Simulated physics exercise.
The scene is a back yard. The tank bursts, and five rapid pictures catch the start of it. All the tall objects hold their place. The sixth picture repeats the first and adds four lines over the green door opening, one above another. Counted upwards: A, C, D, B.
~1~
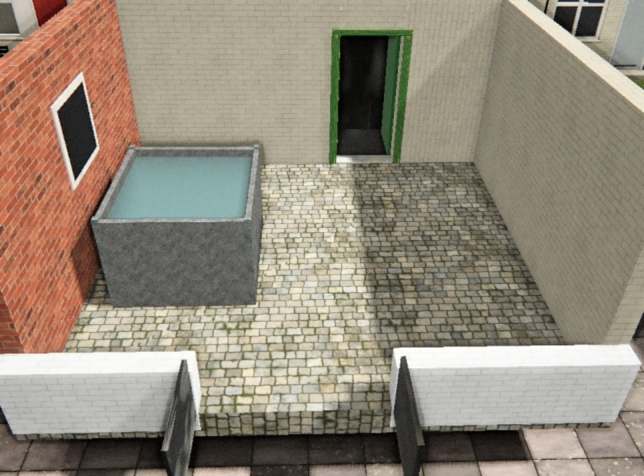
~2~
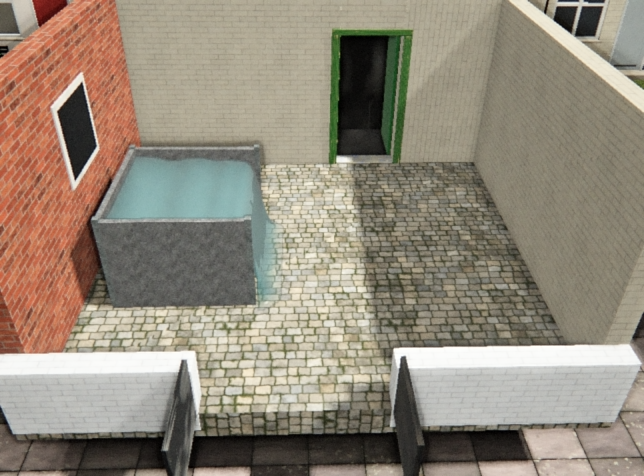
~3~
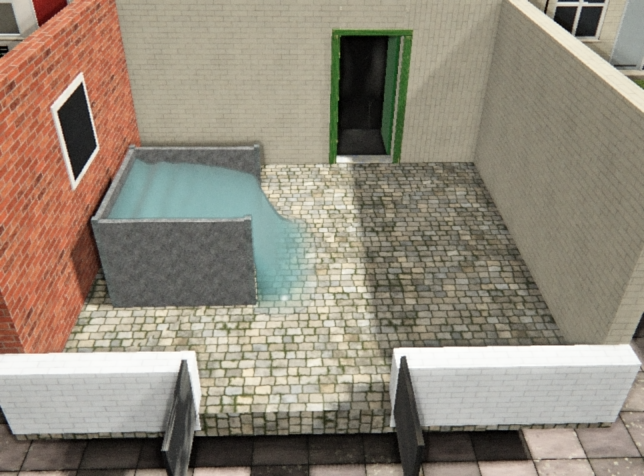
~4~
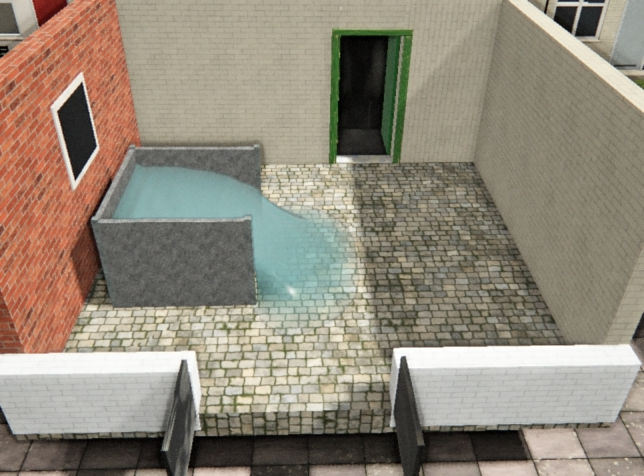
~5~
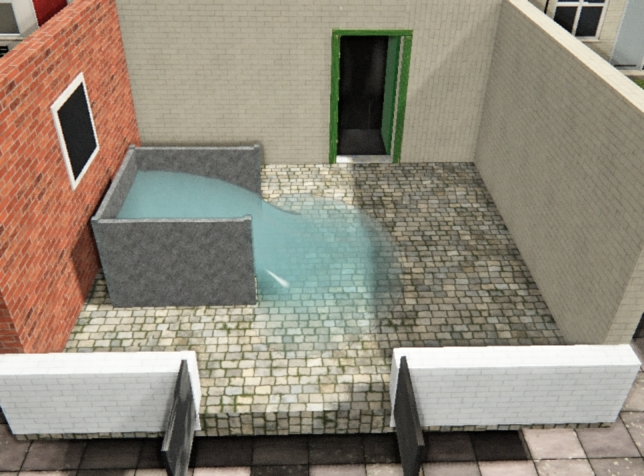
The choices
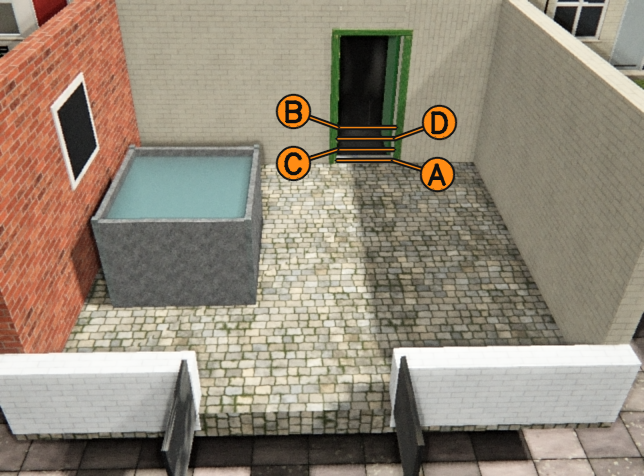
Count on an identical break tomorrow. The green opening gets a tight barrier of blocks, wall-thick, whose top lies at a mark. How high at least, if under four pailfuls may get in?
C will do.
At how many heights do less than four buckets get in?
Three of the four.
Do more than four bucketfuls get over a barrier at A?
Yes.
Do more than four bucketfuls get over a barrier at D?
No.
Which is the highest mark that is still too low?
A it is.
On the marked copy, A at (364, 160); B at (367, 127); C at (365, 149); D at (366, 138); from the bottom up A, C, D, B.
With A, about 10 bucketfuls get in.
With B, nothing gets over.
With C, nothing gets over.
With D, nothing gets over.
